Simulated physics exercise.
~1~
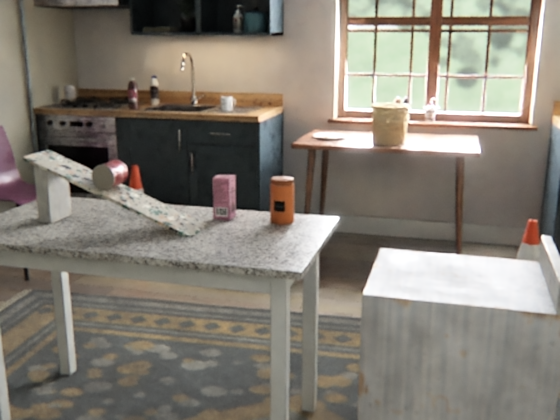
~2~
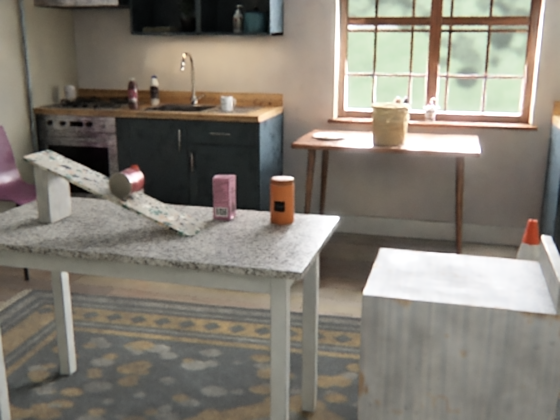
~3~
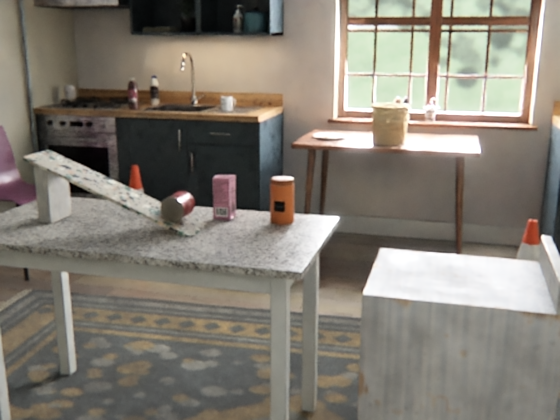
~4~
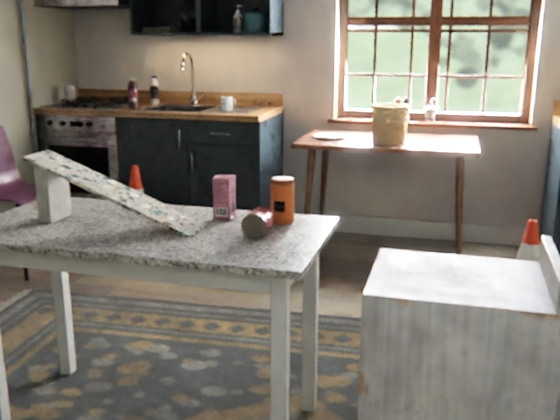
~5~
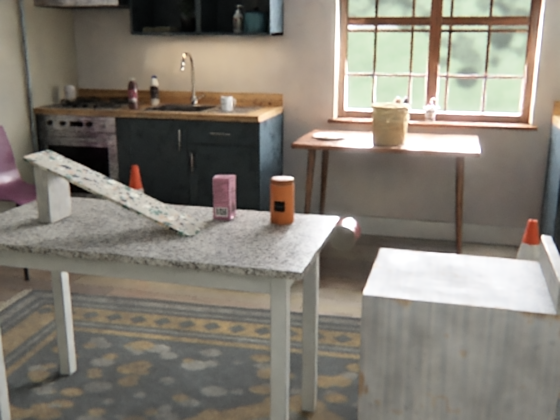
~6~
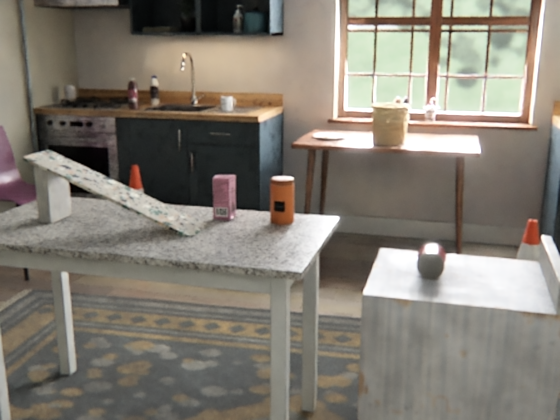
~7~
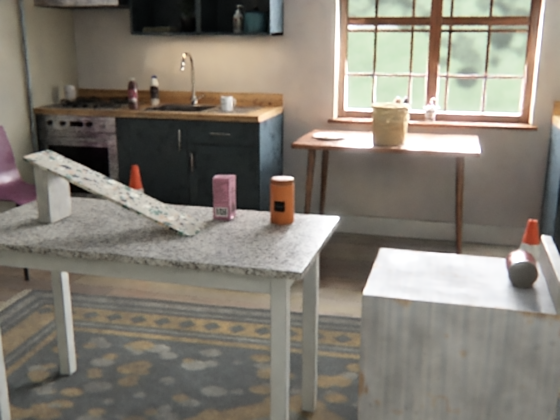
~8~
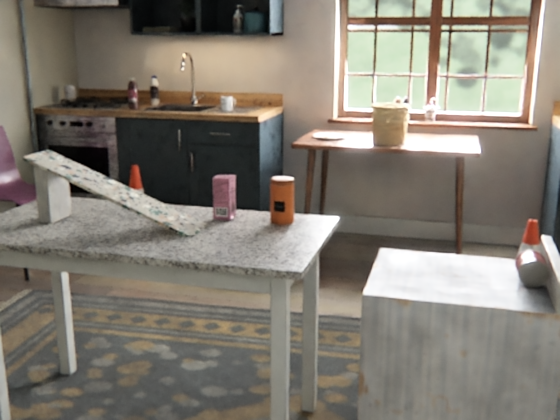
Red tin rolling down a ramp, crossing a speckled tabletop and a gap, landing on a lower white surface beside its end batten.
